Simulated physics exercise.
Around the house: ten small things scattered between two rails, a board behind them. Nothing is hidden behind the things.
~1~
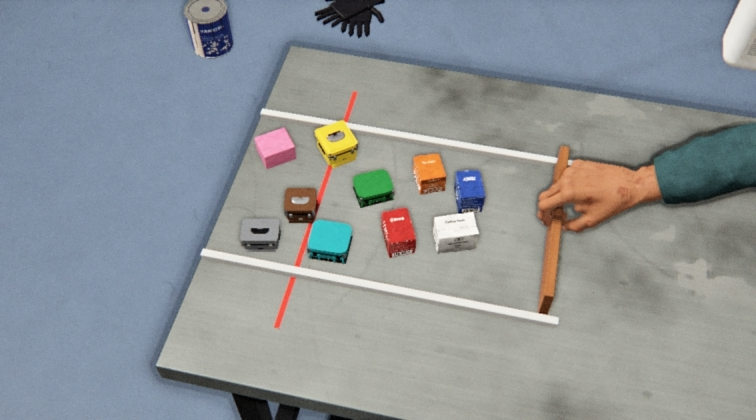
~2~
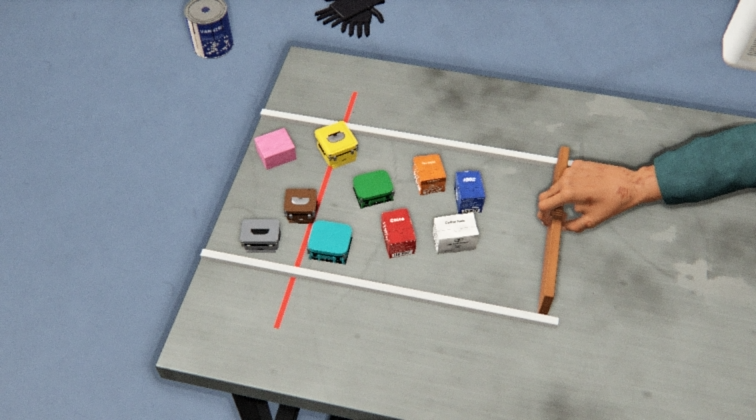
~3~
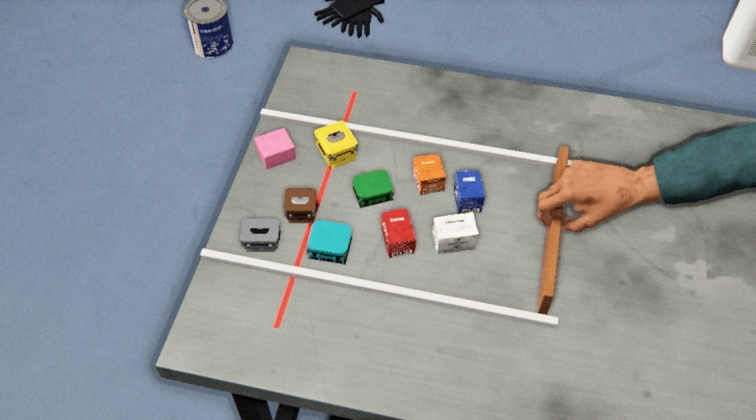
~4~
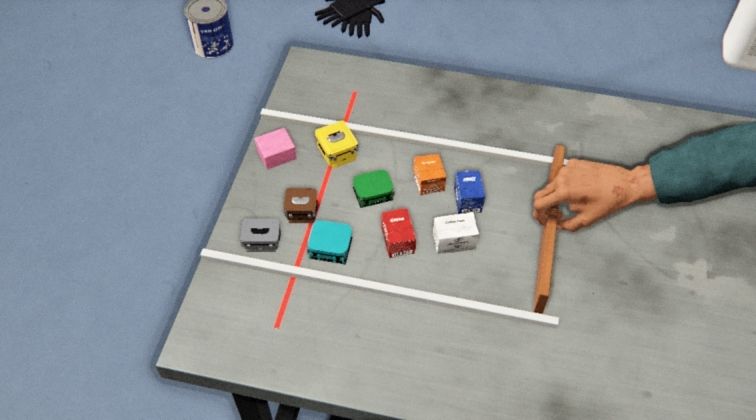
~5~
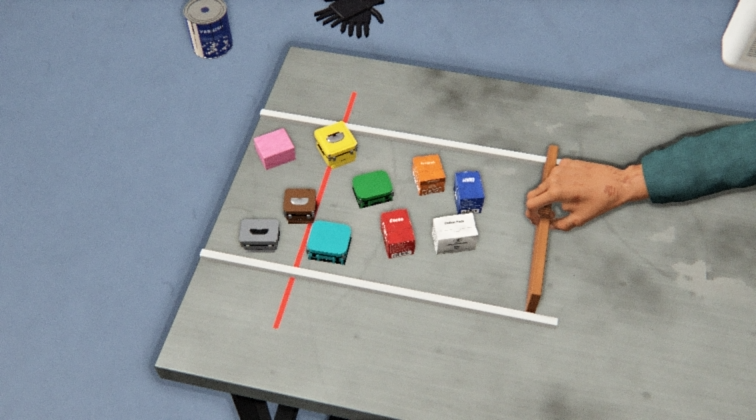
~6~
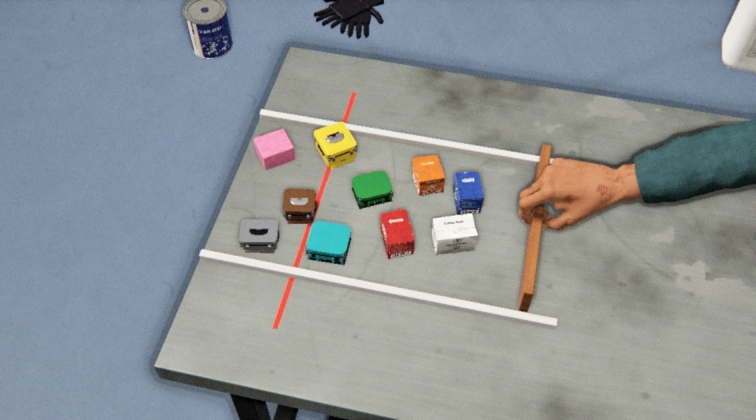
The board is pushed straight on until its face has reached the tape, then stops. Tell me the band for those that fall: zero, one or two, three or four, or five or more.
Outcome: The number that fall off is zero.
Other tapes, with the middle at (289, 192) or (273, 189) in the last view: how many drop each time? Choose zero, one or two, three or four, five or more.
The falls would be one or two; either three or four.
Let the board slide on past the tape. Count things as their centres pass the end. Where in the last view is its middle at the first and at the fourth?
First at (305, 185), next at (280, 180).
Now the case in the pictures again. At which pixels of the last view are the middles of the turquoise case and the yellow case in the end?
About (280, 243), and the other about (292, 129).
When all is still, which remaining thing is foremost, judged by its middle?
Foremost is the pink block.
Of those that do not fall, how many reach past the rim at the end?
The number is 1.
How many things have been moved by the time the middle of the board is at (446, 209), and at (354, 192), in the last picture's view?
First 4, then 9.
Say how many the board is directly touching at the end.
5 of them.
Soon after, none off yet; pink block at rest near (275, 149); grey case at rest near (260, 237); brown case at rest near (300, 207).
Then, none off yet; pink block at rest near (274, 149); grey case moved a little near (247, 238); brown case moved about its own width near (272, 201).
At rest, the number that fall off is zero.
